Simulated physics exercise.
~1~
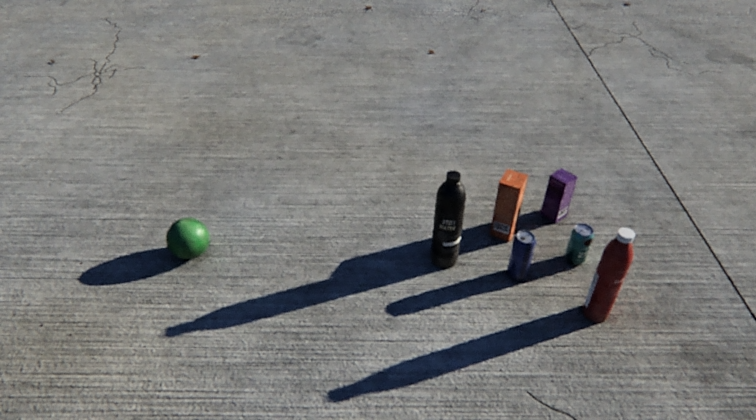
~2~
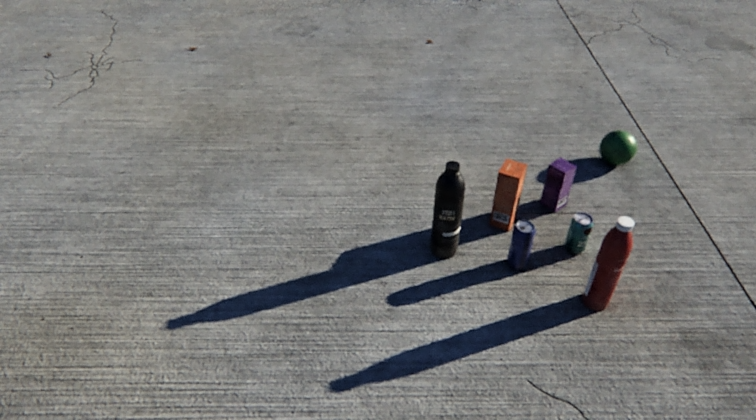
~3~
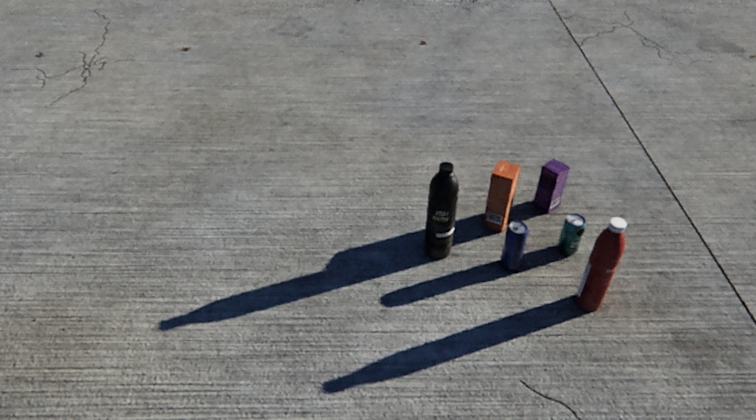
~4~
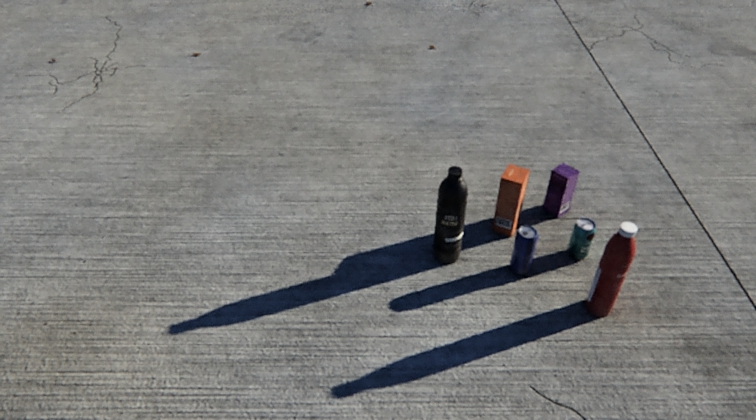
At the start, a green ball is on the left of a gray concrete floor, while a group of containers stands to the right, casting long shadows toward the lower left. The group includes a black bottle, a red bottle with a white cap, an orange carton, a purple carton, a blue can and a turquoise can. The ball then appears on the far right, beyond the purple carton, with everything still upright. Next it is gone from view, as the camera sways slightly. At the end, the bottles, cartons and cans all remain standing in their places.
